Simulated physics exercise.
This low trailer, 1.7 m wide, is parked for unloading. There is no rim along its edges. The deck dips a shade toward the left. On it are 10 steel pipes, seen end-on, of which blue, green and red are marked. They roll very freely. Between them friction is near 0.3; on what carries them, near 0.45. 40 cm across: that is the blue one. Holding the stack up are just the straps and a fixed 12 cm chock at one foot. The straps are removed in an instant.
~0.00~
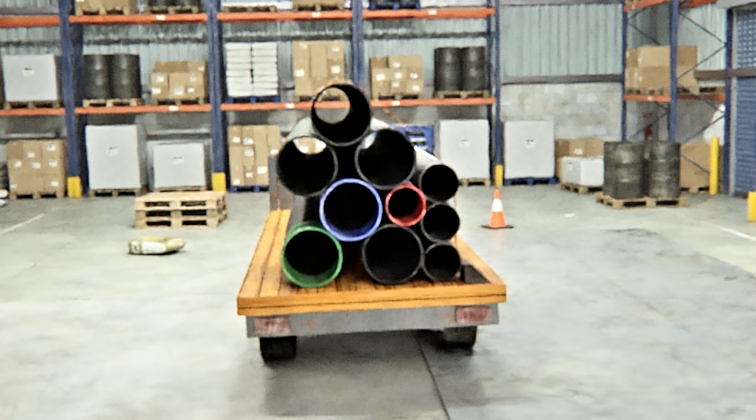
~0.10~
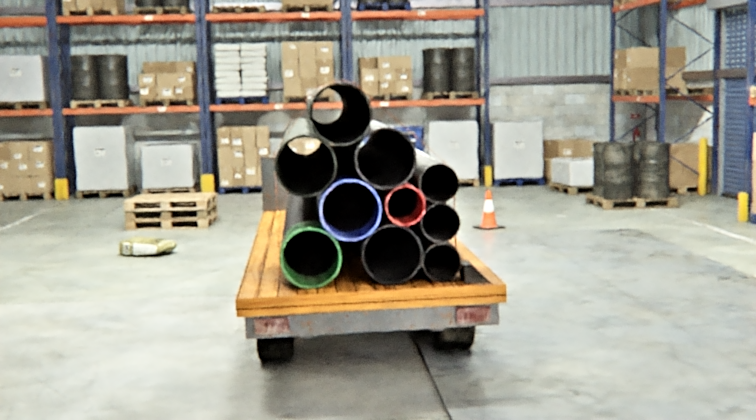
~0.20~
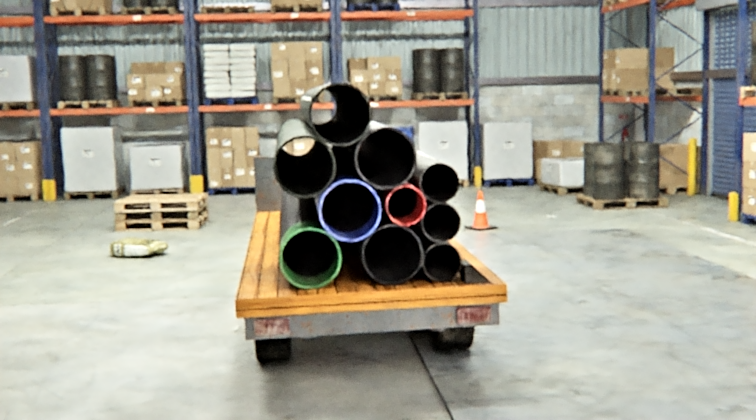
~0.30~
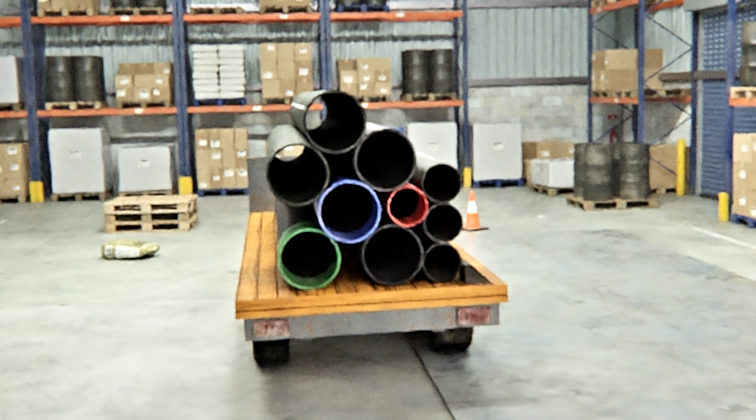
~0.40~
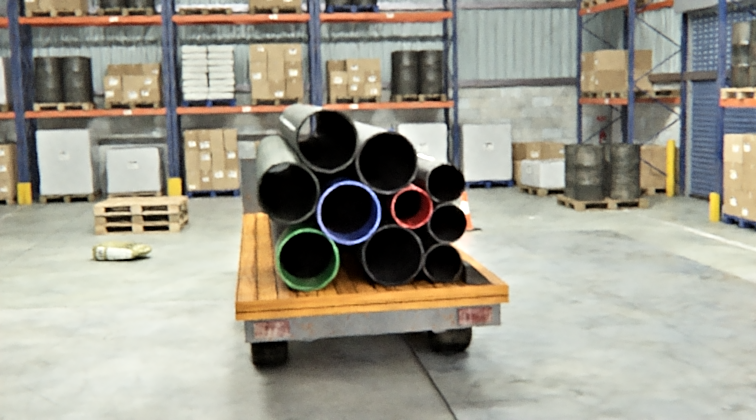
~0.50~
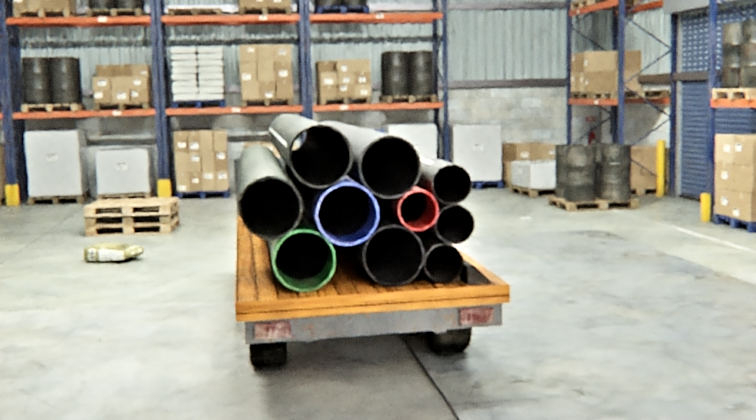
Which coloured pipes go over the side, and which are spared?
First, the blue comes off. Green comes off. Red, finally, comes off.
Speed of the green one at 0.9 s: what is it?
Its speed is roughly 0.6 m/s.
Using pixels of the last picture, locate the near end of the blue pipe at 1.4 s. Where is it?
Near (307, 261).
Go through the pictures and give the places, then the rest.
The first picture shows blue at (351, 210), green at (311, 258), red at (406, 206); straps tight; chock at (468, 274); the deck is a shade lower on the left; 3 of the 10 lie on the deck itself.
The second picture shows blue at (350, 210), green at (311, 259), red at (405, 206); straps on.
The third picture shows blue at (350, 211), green at (310, 259), red at (406, 206); no straps.
The fourth picture shows blue at (349, 211), green at (310, 260), red at (408, 206); straps gone.
The fifth picture shows blue at (349, 213), green at (308, 261), red at (412, 208); no straps.
The sixth picture shows blue at (347, 214), green at (305, 262), red at (418, 210); straps gone; chock at (471, 274).
After 0.9 s, blue is up on others, 65 cm from the left edge, rolling left; green is on the deck, 25 cm from the left edge, rolling left; red is up on others, 40 cm from the right edge, rolling right; 2 of 10 are off.
After 1.4 s, blue is on the deck, 45 cm from the left edge, rolling left; green is on the ground to the left; red is up on others, 20 cm from the right edge, rolling right; 5 of 10 are off.
After 1.9 s, blue is on the deck, 25 cm from the left edge, rolling left; green is on the ground to the left; red is dropping off the right side; 6 of 10 are off.
After 2.5 s, blue is dropping off the left side; green is on the ground to the left; red is down on the right; 7 of 10 are off.
At the end (8.9 s), blue is on the ground to the left; green is on the ground to the left; red is down on the right; 8 of 10 are off.
